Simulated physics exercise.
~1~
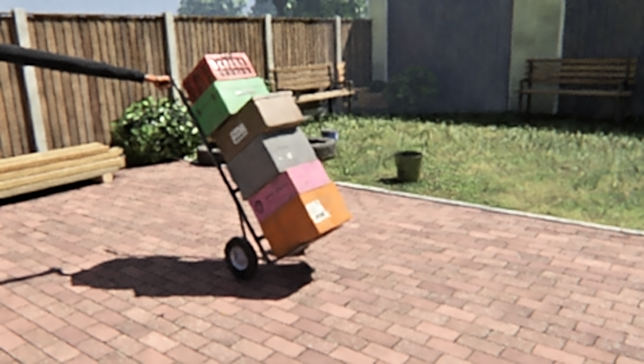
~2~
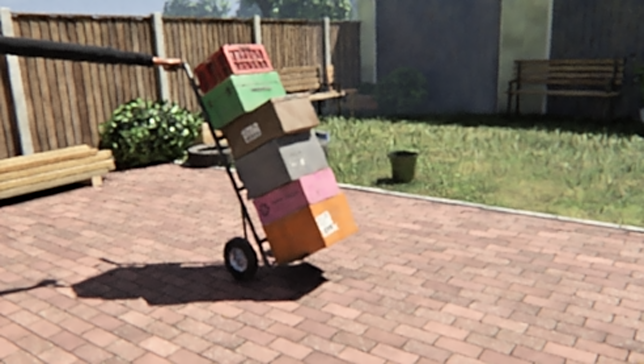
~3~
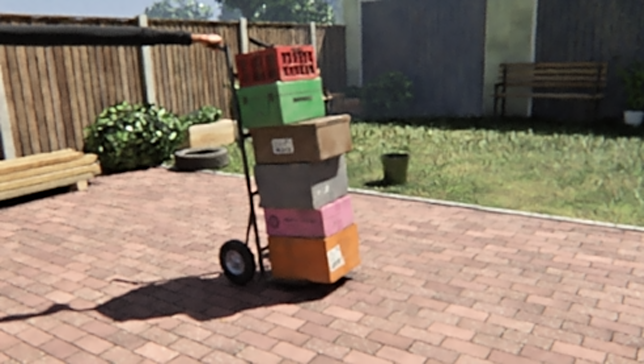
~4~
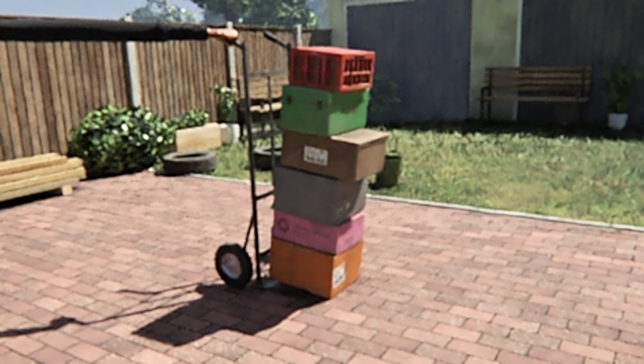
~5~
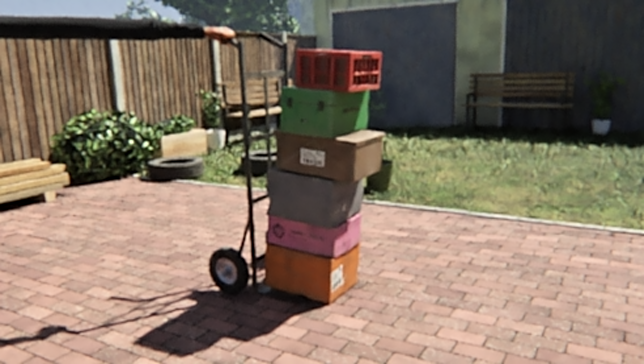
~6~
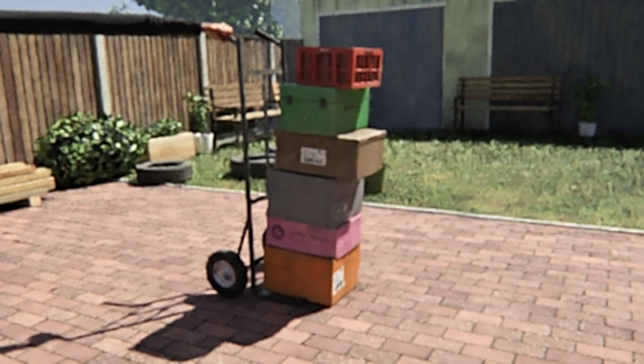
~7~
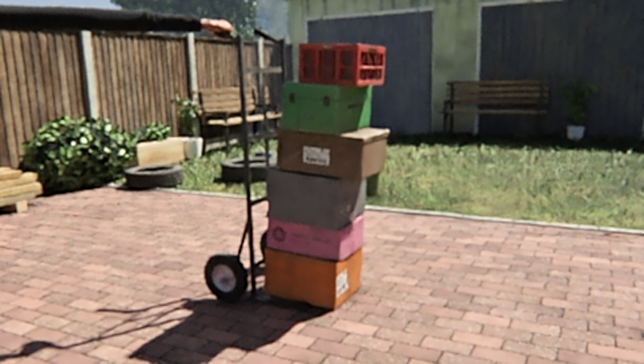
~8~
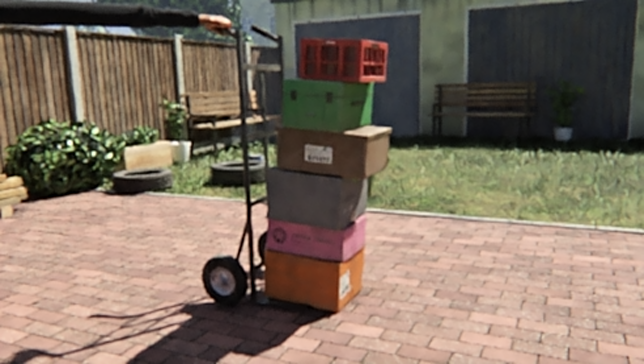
On a brick patio, a tilted sack truck swings upright, its six stacked boxes staying standing.
